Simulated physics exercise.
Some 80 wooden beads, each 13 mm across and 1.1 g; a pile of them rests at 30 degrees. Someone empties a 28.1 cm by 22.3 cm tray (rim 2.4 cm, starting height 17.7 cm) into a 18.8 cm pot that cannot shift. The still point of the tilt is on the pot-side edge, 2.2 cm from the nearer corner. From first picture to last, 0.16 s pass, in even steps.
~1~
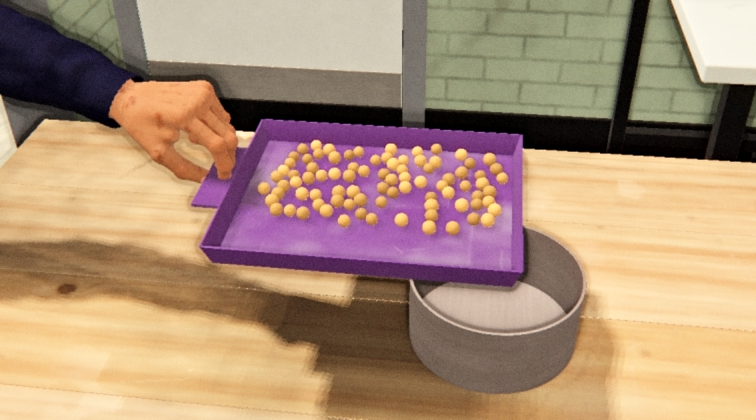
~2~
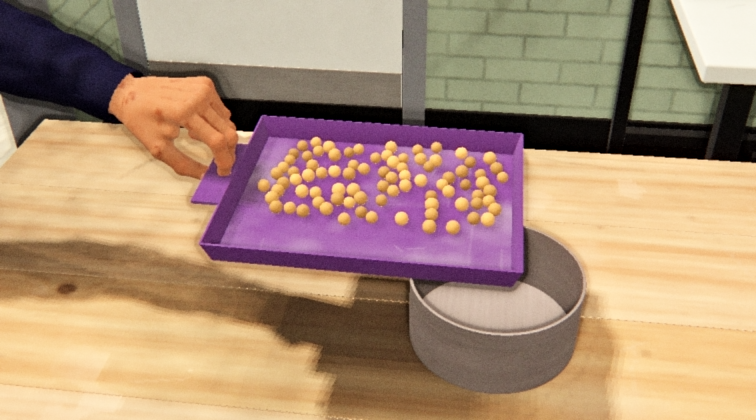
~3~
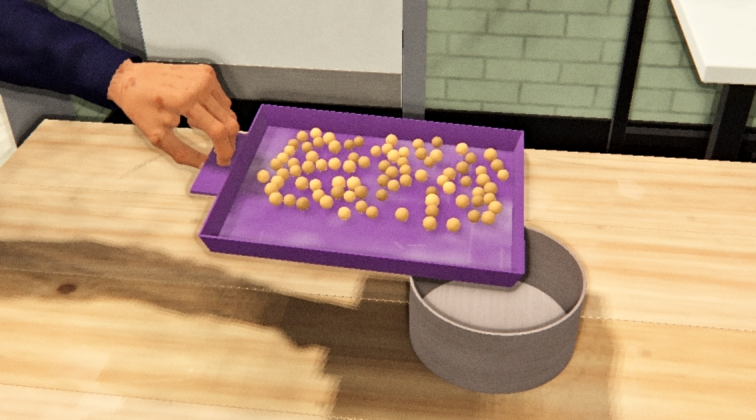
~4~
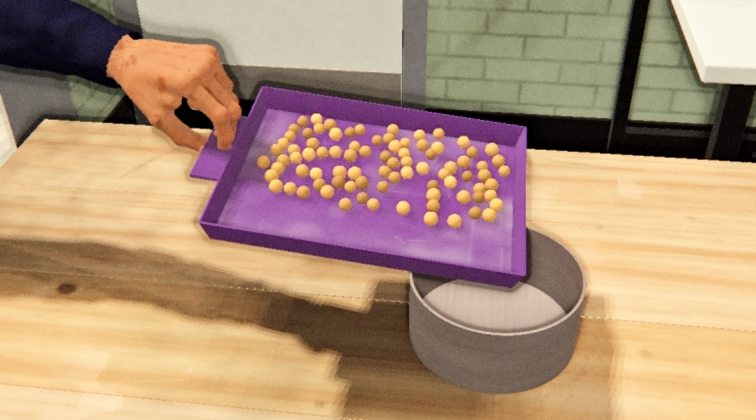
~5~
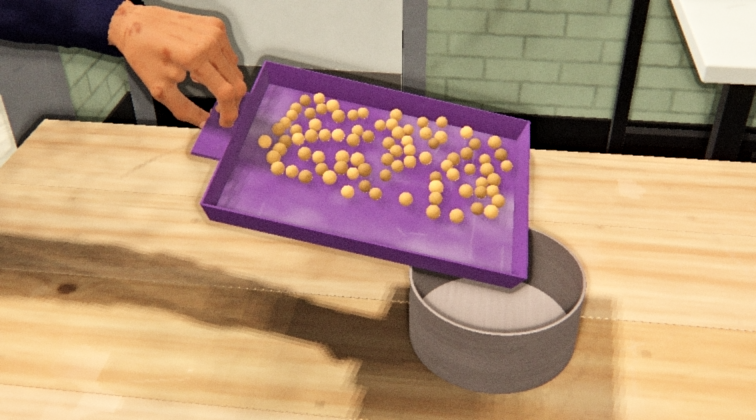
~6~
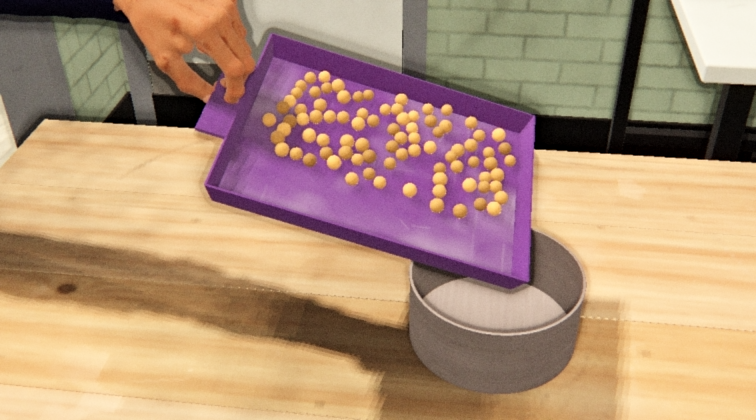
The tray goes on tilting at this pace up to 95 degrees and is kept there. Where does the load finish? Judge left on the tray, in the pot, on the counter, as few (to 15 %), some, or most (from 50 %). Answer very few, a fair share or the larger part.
Tray: Very few, pot: Very few, counter: The larger part.
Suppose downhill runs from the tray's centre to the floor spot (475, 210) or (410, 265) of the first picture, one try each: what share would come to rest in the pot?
About 40 and 0 per cent.
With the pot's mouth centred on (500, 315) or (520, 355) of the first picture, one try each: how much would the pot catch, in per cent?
About 15 and 55 per cent.
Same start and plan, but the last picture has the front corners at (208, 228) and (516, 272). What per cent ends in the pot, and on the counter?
Pot 0, counter 100.
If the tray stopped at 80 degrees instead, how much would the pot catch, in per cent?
It would be near 0 per cent.
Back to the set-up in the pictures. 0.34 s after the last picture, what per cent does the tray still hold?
Roughly 100 per cent.
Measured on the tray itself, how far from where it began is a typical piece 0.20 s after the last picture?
Some 3 cm.
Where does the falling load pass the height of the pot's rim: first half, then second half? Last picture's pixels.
First near (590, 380), later near (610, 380).
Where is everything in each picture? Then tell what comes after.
The first frame shows tray tilt 0 degrees, front corners at (209, 242) and (514, 266); middle of the pieces at (383, 188); pot at (497, 273).
The second frame shows tray tilt 1 degrees, front corners at (209, 239) and (514, 266); middle of the pieces at (383, 186).
The third frame shows tray tilt 3 degrees, front corners at (209, 231) and (515, 267), lowest corner right front; middle of the pieces at (383, 181).
The fourth frame shows tray tilt 7 degrees, front corners at (209, 218) and (517, 268), lowest corner right front; middle of the pieces at (385, 172).
The fifth frame shows tray tilt 13 degrees, front corners at (211, 200) and (519, 270), lowest corner right front; middle of the pieces at (387, 160).
The sixth frame shows tray tilt 19 degrees, front corners at (215, 181) and (521, 273), lowest corner right front; middle of the pieces at (392, 147); pot at (497, 273).
Then, 0.20 s after the last picture, tilt 57 degrees; the tray holds 100 %, the pot 0 %.
Then, 0.34 s after the last picture, tilt 84 degrees; the tray holds 100 %, the pot 0 %.
Then, 0.61 s after the last picture, tilt 95 degrees; the tray holds 0 %, the pot 0 %.
In the end, tray 0 %, pot 0 %, counter 100 %.
